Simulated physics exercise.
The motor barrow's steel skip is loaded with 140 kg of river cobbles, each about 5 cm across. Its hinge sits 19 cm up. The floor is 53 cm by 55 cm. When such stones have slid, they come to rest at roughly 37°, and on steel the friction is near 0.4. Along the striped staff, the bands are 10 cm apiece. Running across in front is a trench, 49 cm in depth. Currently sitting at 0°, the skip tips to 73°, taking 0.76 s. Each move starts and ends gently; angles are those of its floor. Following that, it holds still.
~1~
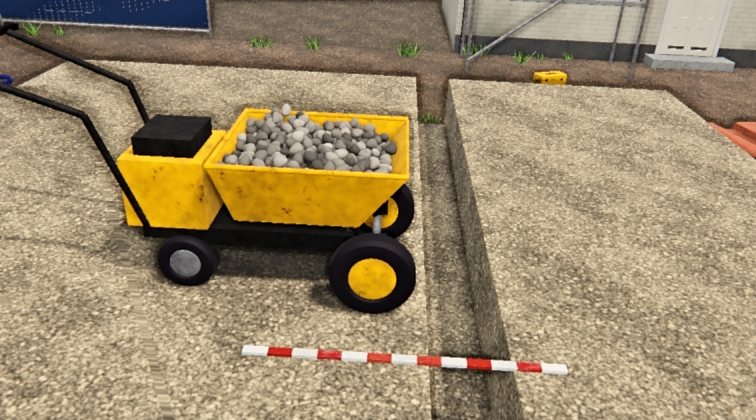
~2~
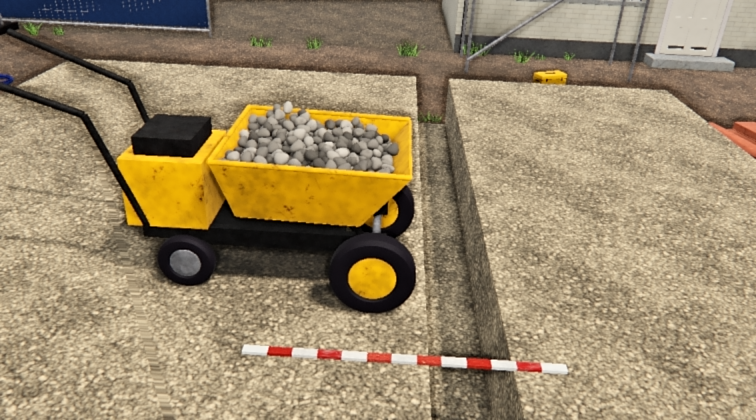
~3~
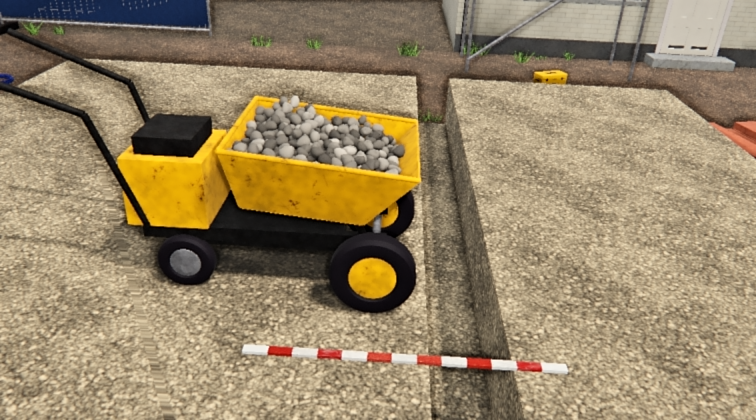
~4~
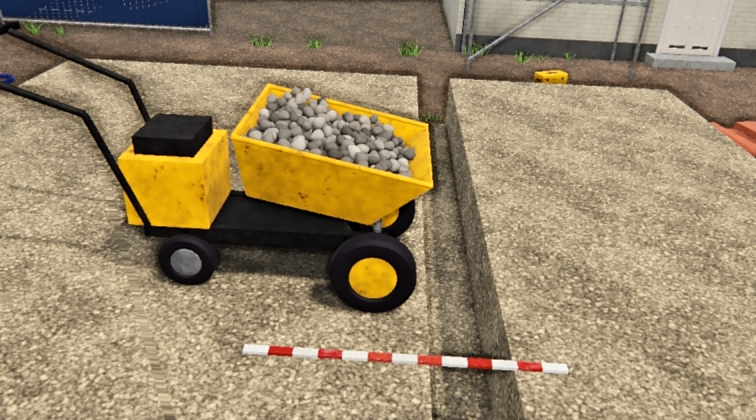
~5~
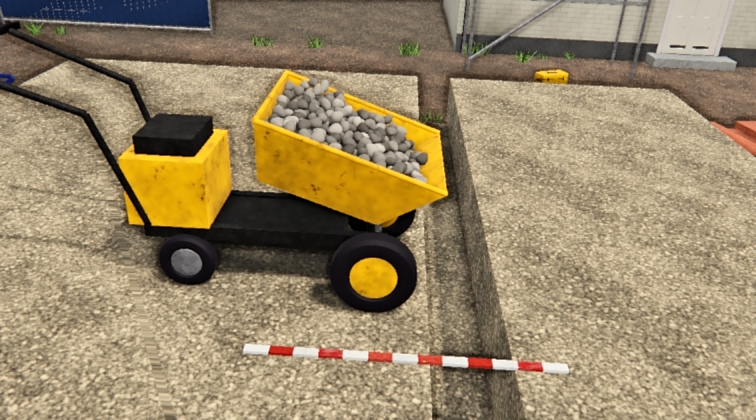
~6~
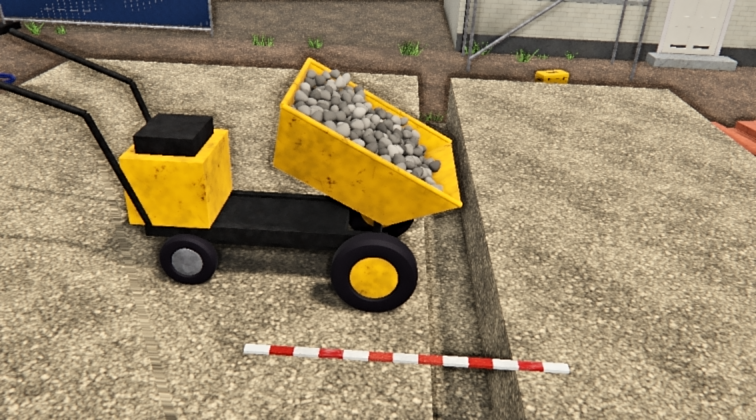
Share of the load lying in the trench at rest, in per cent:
23 per cent.
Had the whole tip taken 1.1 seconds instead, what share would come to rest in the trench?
Roughly 30% would finish there.
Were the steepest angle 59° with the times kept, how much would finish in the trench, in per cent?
In that case near 20 per cent.
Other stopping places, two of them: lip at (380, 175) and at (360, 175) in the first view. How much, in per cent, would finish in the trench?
40 %, then 60 %.
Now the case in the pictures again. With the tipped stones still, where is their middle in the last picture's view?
(547, 276).
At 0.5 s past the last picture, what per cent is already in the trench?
Roughly 0% by that time.
Then, 0.2 s after the last picture the floor is at 62°, 100 % in the skip; the foremost stones are at (481, 215).
Then, 0.5 s after the last picture the floor is at 73°, 59 % in the skip, 2 % in the trench, 38 % past the trench; the foremost stones are at (569, 279).
Then, 0.9 s after the last picture the floor is at 73°, 16 % in the skip, 5 % in the trench, 79 % past the trench; the foremost stones are at (721, 283).
Then, 2.8 s after the last picture the floor is at 73°, 0 % in the skip, 23 % in the trench, 77 % past the trench; the foremost stones are past the picture's edge.
